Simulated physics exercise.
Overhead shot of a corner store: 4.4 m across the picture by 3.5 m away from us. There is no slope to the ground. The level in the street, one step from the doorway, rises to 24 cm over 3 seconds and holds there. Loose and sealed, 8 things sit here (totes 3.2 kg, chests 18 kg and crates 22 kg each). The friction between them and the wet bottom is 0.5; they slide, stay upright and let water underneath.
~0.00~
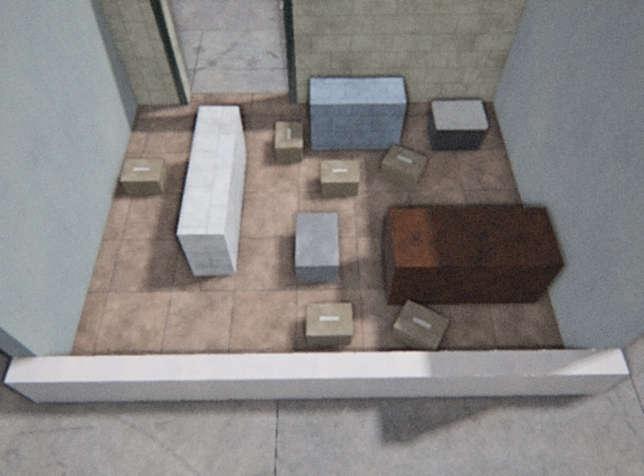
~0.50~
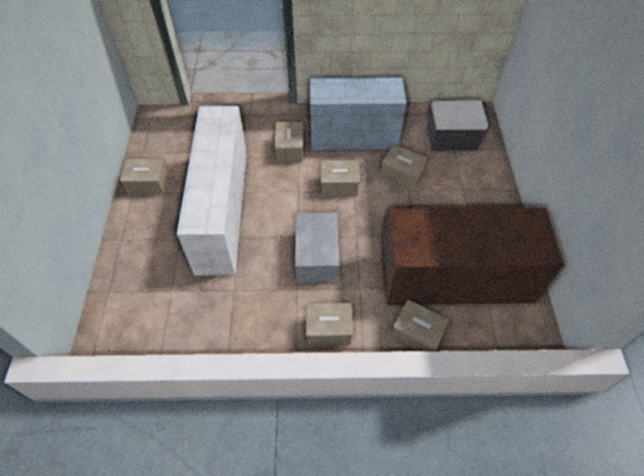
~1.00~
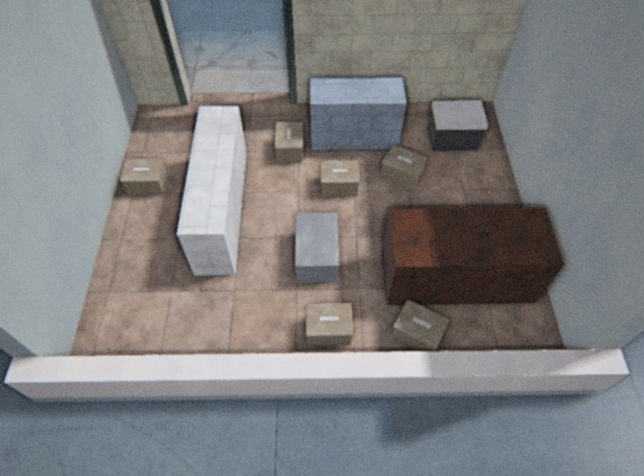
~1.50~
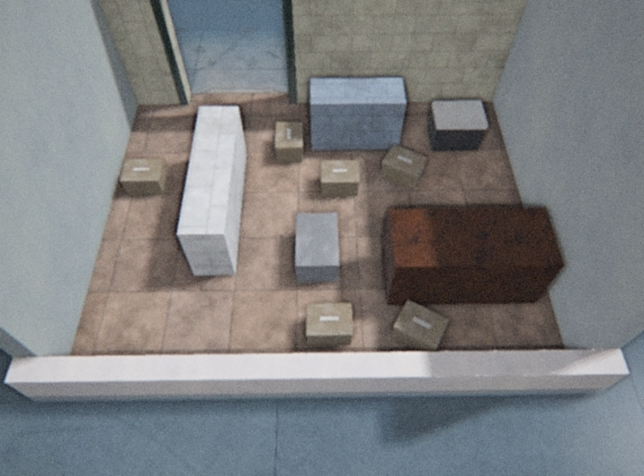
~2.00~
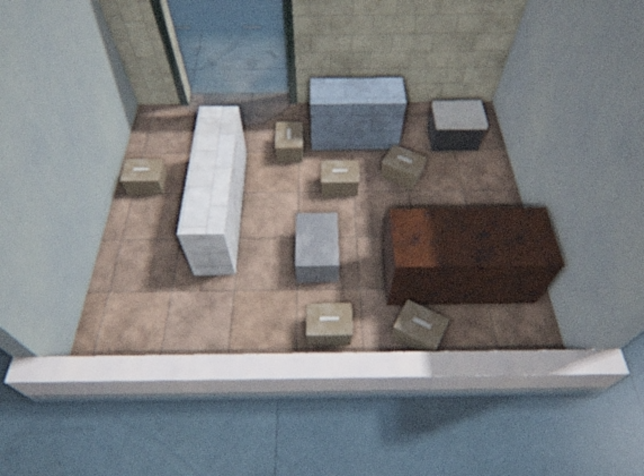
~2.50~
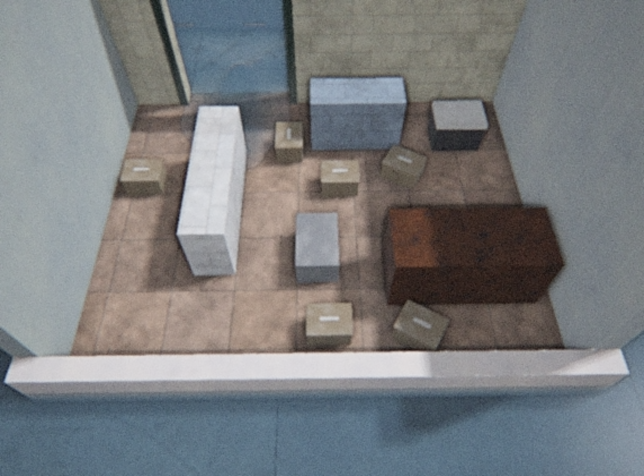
Blue water spreads over the ground outside and reaches the doorway while the boxes stay still.
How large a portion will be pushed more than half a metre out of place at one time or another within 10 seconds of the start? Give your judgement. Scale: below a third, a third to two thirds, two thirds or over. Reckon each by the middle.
On that scale, two thirds or over.
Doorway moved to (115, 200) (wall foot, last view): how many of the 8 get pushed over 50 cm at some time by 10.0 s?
That would give 4.
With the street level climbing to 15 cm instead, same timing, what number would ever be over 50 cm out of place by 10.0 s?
Count under that change: 5.
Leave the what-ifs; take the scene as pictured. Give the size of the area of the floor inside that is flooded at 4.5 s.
Somewhere around 8.5 m2, roughly.
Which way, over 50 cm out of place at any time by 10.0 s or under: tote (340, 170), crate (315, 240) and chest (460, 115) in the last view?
Taking them in turn, the first is beyond the limit, the second beyond the limit and the third within the limit.
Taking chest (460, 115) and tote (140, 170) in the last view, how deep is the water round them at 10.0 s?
Depths: Near 9 cm, then near 21 cm.
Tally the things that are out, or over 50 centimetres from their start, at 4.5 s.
The count is 3.
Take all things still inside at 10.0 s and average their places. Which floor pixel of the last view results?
Near (439, 219).
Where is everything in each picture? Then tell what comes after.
A tote at (142, 170) rests on the ground; a tote at (422, 323) rests on the ground; 0.0 m2 under water; 0 of 8 have shifted, in the first picture.
A tote at (142, 170), on the bottom; a tote at (422, 323) rests on the ground; 0.0 m2 under water; 0 of 8 have shifted, in the second picture.
A tote at (142, 170) rests on the ground; a tote at (422, 323), on the bottom; water covers 0.0 m2; 0 of 8 have shifted, in the third picture.
A tote at (142, 170), on the bottom; a tote at (422, 323) rests on the ground; water covers 0.0 m2; 0 of 8 have shifted, in the fourth picture.
A tote at (142, 170) rests on the ground; a tote at (422, 323) rests on the ground; 0.4 m2 under water; 0 of 8 have shifted, in the fifth picture.
A tote at (142, 170) rests on the ground; a tote at (422, 323) rests on the ground; 1.0 m2 under water; 0 of 8 have shifted, in the sixth picture.
After 3.5 s 0 of 8 are over 50 cm from their spots; 0 afloat.
After 4.5 s 3 of 8 are over 50 cm from their spots; 1 afloat.
After 7.0 s 4 of 8 are over 50 cm from their spots; 5 afloat.
After 10.0 s 6 of 8 are over 50 cm from their spots, and 7 have been at some point; 8 afloat.
